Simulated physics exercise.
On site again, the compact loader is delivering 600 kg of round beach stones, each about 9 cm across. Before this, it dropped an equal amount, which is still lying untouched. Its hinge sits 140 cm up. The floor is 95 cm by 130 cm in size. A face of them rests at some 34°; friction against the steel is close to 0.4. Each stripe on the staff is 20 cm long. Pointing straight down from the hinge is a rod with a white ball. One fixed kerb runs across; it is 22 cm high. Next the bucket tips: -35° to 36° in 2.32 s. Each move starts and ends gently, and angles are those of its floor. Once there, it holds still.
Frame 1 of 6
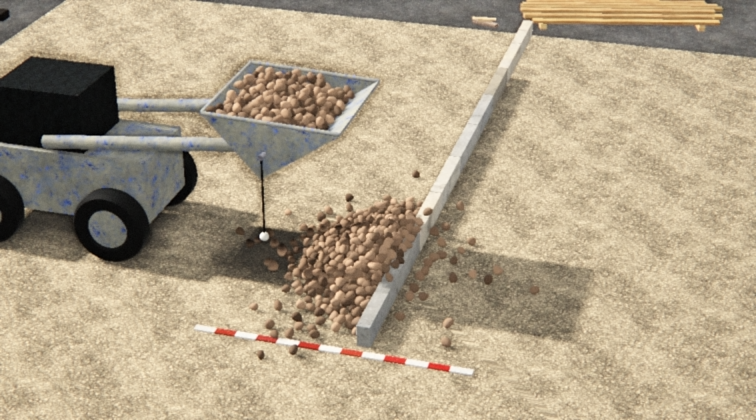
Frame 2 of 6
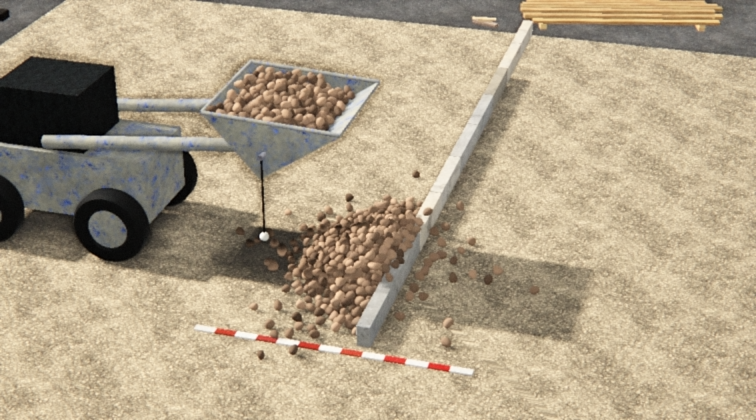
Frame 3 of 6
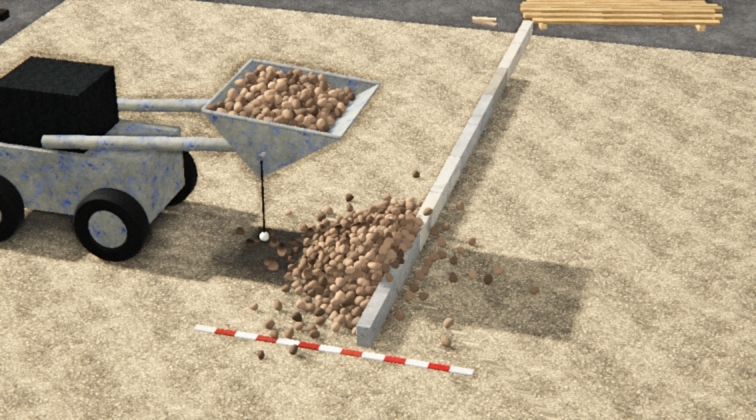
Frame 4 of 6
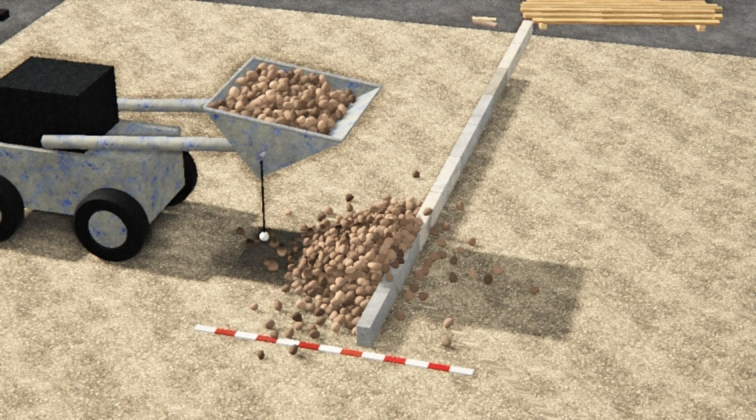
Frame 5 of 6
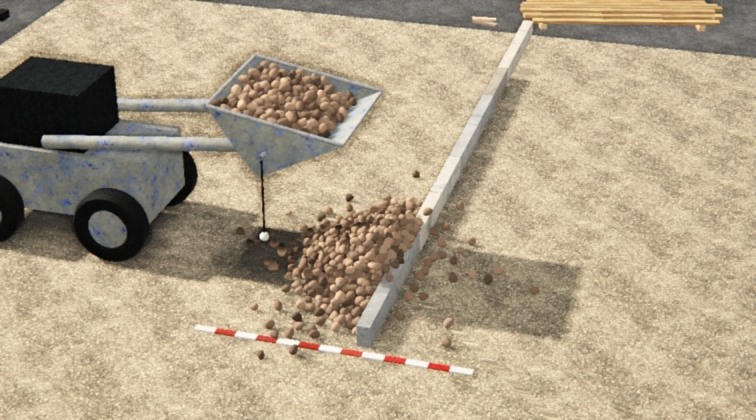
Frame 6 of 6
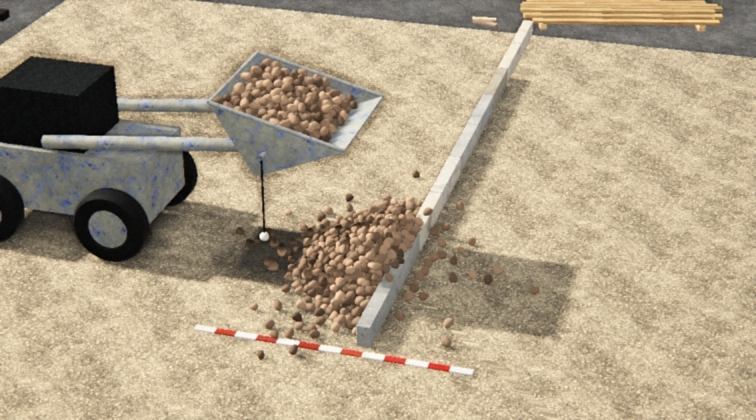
On a sandy work site, a small grey loader gradually tilted its raised bucket of brown stones slightly forward to the right, while the loader and the heap against the kerb stayed still.
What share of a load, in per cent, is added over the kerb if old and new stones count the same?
I would say 42 percent.
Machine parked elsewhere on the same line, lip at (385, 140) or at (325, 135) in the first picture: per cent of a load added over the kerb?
100 %, then 20 %.
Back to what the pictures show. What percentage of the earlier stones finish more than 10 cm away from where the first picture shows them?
The answer is about 20 per cent.
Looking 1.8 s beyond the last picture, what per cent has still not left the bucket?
Close to 15 in a hundred.
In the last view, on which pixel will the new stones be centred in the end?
(391, 252).
Then, 1.1 s after the last picture the floor is at 25°; in per cent of one load, 86 in the bucket, 110 on this side of the kerb, 4 over the kerb; the foremost stones are at (477, 286).
Then, 1.8 s after the last picture the floor is at 36°; in per cent of one load, 14 in the bucket, 164 on this side of the kerb, 23 over the kerb; the foremost stones are at (494, 283).
Then, 2.2 s after the last picture the floor is at 36°; in per cent of one load, 0 in the bucket, 163 on this side of the kerb, 37 over the kerb; the foremost stones are at (523, 286).
Then, 5.0 s after the last picture the floor is at 36°; in per cent of one load, 0 in the bucket, 155 on this side of the kerb, 46 over the kerb; the foremost stones are at (543, 300). Net gain over the kerb, 42.
